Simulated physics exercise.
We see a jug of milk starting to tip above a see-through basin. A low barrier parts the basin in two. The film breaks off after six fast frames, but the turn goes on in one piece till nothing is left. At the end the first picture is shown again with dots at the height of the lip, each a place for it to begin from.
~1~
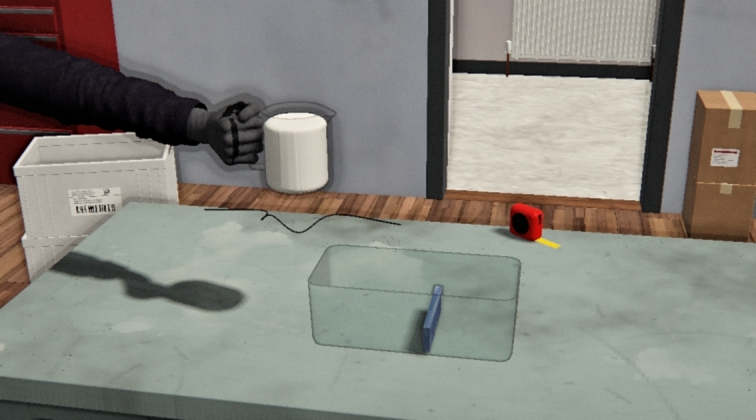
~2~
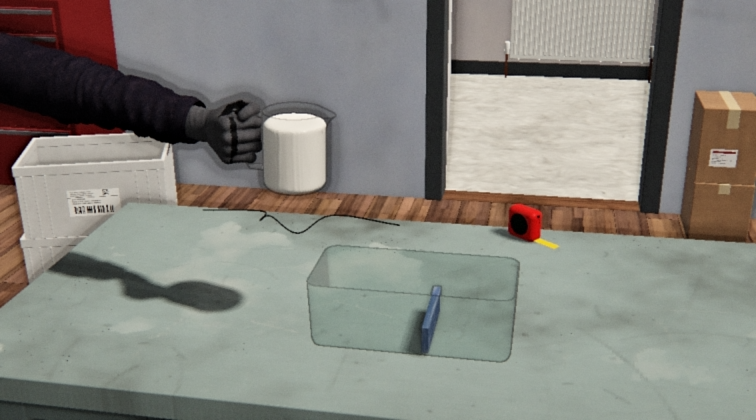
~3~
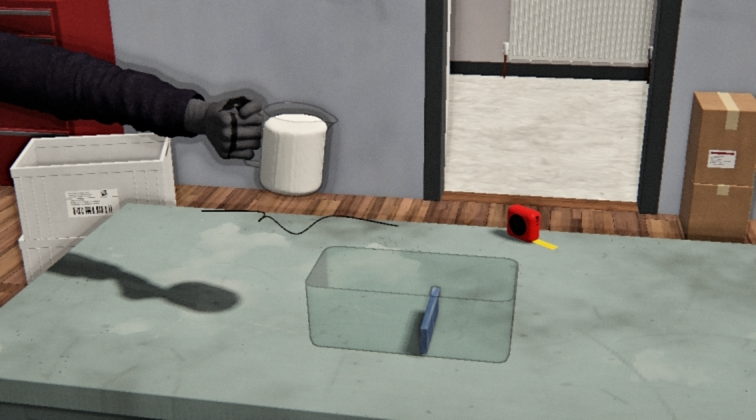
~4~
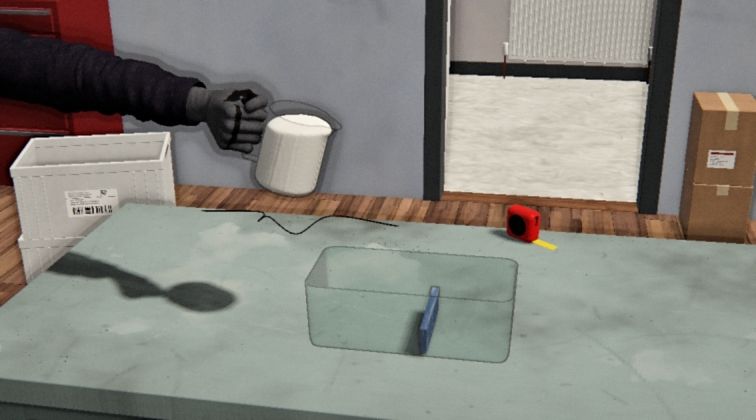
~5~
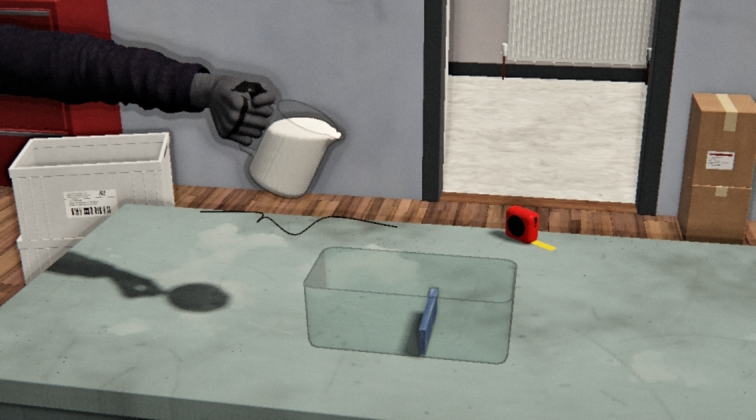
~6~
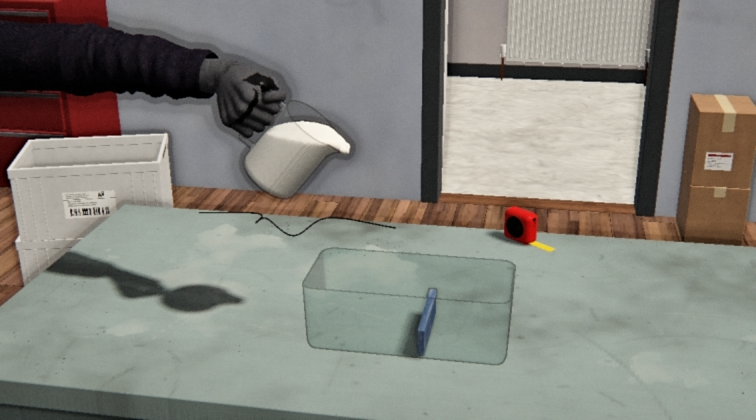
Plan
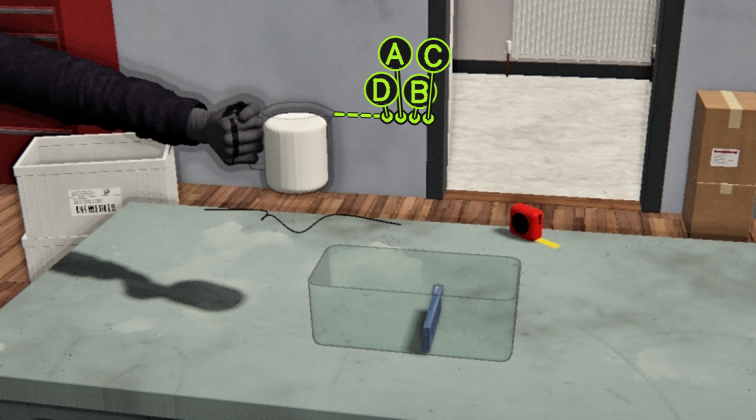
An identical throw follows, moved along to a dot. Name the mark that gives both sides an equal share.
The best dot is D.
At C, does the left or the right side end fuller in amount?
The right side.
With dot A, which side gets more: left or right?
More ends on the right.
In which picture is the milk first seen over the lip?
Picture 6.
In lime, A at (400, 117); B at (414, 117); C at (428, 118); D at (387, 116).
If A is chosen, about 21 % ends left of the wall and 76 % right of it; 3 % is lost outside.
If B is chosen, about 9 % ends left of the wall and 85 % right of it; 5 % is lost outside.
If C is chosen, about 17 % ends left of the wall and 74 % right of it; 10 % is lost outside.
If D is chosen, about 48 % ends left of the wall and 49 % right of it; 3 % is lost outside.
